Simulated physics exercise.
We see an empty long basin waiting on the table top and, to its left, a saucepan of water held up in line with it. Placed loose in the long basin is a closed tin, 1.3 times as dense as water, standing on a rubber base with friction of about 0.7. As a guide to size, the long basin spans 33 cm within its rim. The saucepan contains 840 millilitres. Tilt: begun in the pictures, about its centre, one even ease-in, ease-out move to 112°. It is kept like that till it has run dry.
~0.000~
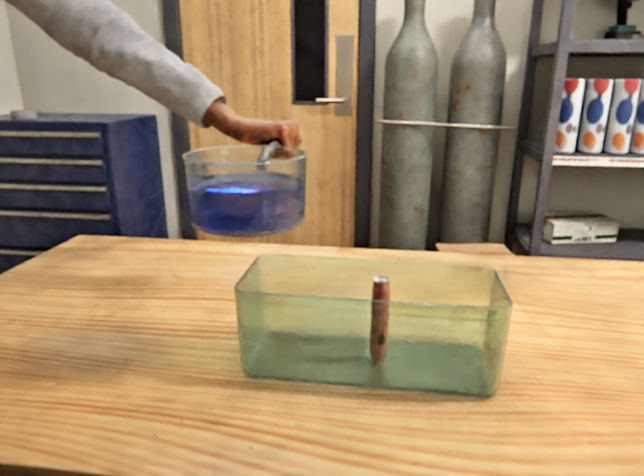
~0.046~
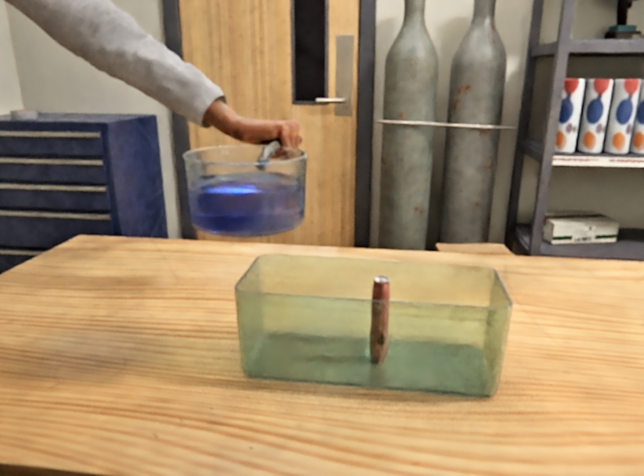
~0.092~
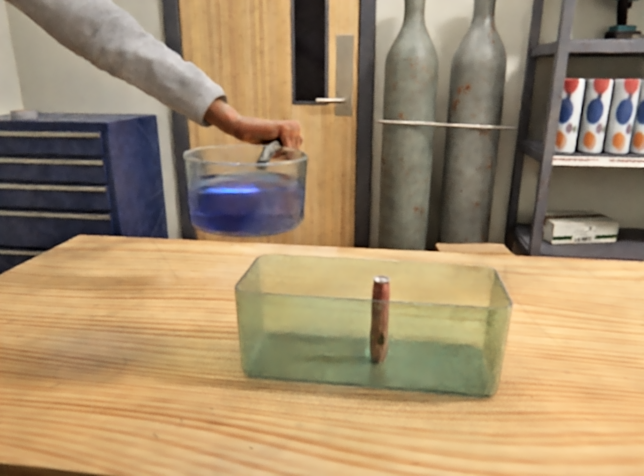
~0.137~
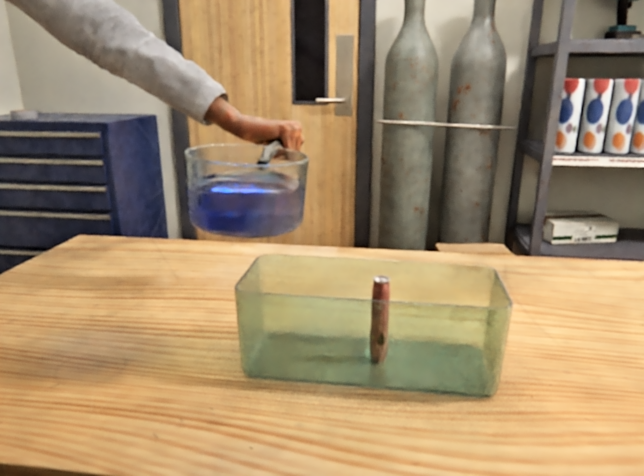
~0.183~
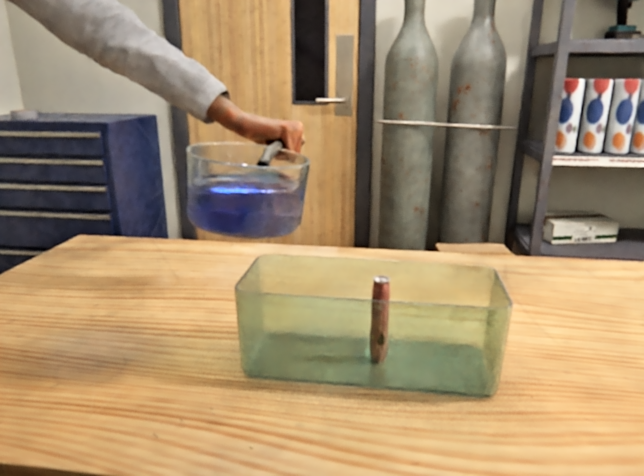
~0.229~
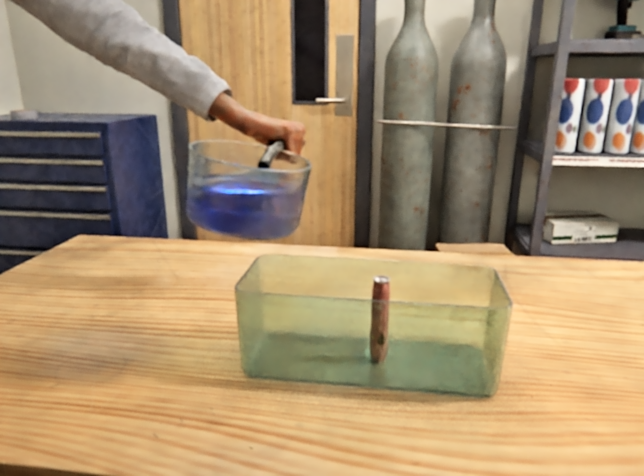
The video shows a hand holding a clear saucepan of blue water above a wooden table, left of a long greenish basin with an upright reddish-brown object inside; the saucepan, level at first, gradually tilts slightly to the right.
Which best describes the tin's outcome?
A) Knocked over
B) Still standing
Still standing.
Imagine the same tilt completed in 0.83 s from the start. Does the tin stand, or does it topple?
Outcome - the tin remains standing.
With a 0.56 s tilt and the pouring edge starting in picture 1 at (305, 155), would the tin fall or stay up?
After that, the tin stays vertical.
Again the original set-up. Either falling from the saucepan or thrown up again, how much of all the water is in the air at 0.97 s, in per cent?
Some 8 % is up in the air.
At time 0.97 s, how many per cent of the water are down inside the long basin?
Near 78 per cent of the total.
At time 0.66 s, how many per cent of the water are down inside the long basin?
I reckon close to 6 percent of it.
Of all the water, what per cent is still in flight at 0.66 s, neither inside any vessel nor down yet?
Estimate: Some 22 % of the total.
After 0.66 s the tilt is 68° and 72 per cent is still to pour; the tin stands where it began.
After 0.97 s the tilt is 105° and 14 per cent is still to pour; the tin stands where it began.
After 1.30 s the tilt is 112° and 0 per cent is still to pour; the tin stands where it began.
After 1.66 s the tilt is 112° and 0 per cent is still to pour; the tin stands where it began.
In the end the tin stands where it began.
